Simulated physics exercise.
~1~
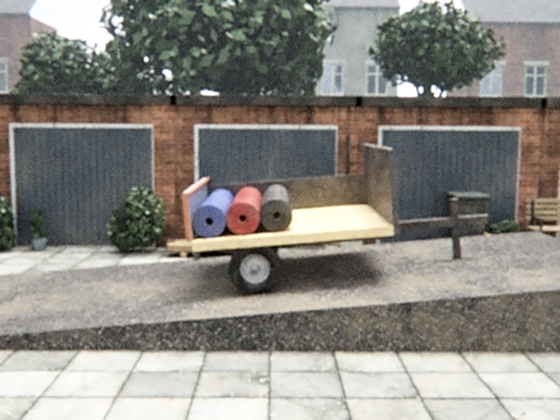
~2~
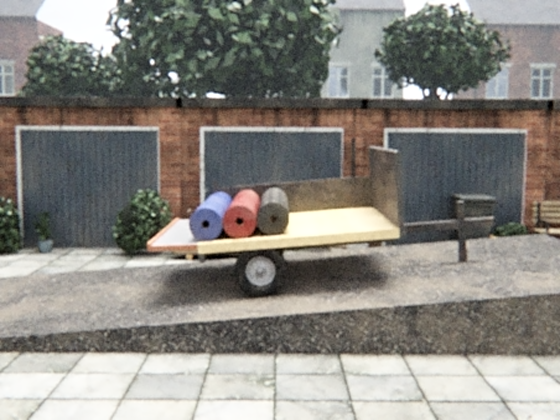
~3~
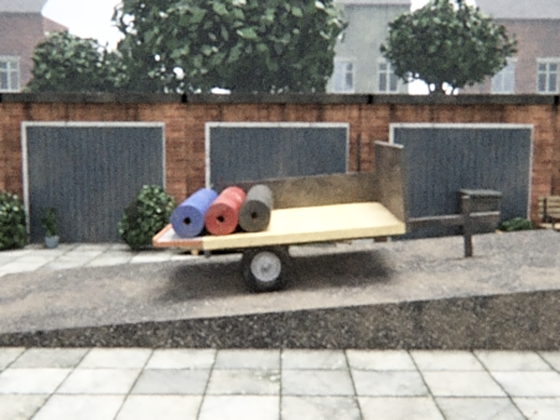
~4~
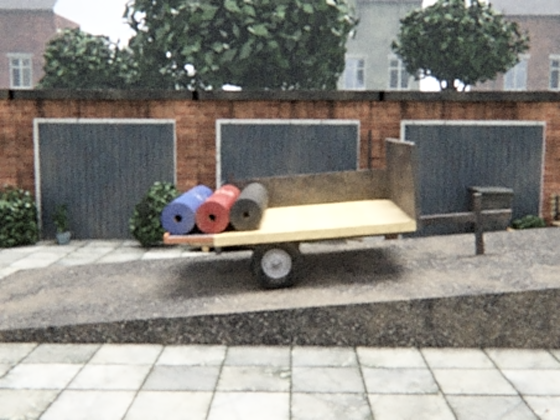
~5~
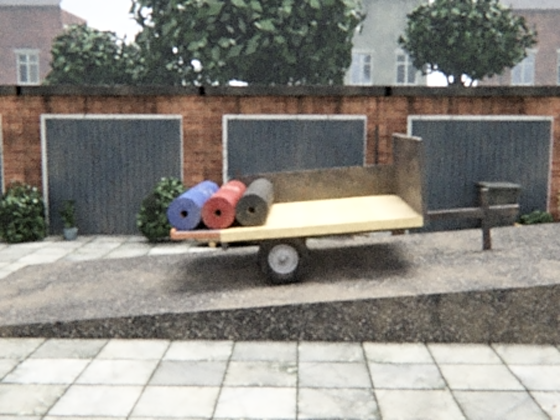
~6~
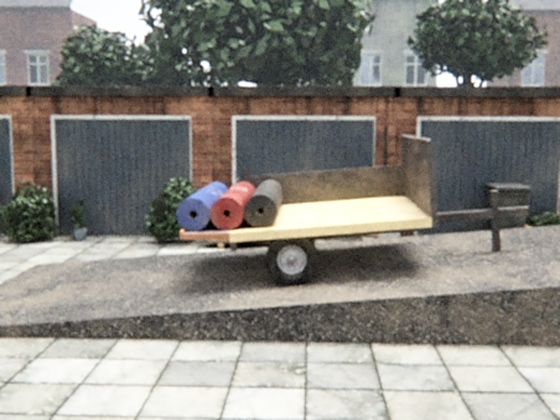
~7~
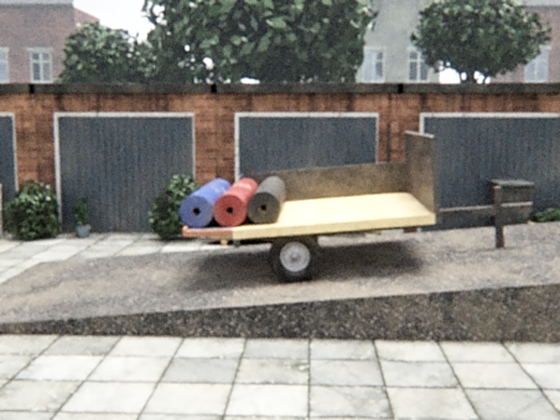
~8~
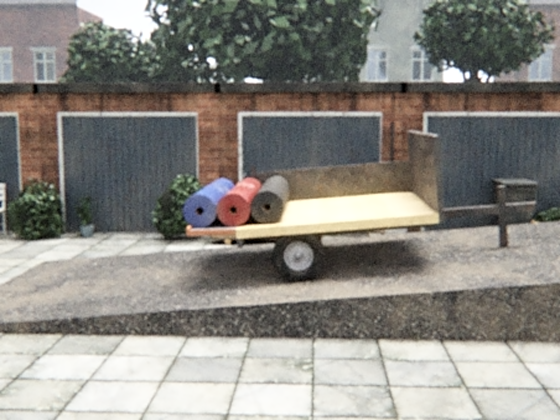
On a sloping drive in front of a row of garages, the end flap of a tilted trailer dropped open, and the blue, red and dark grey rolls on its bed rolled a little way left, then stopped near the lowered flap's edge without any falling off.
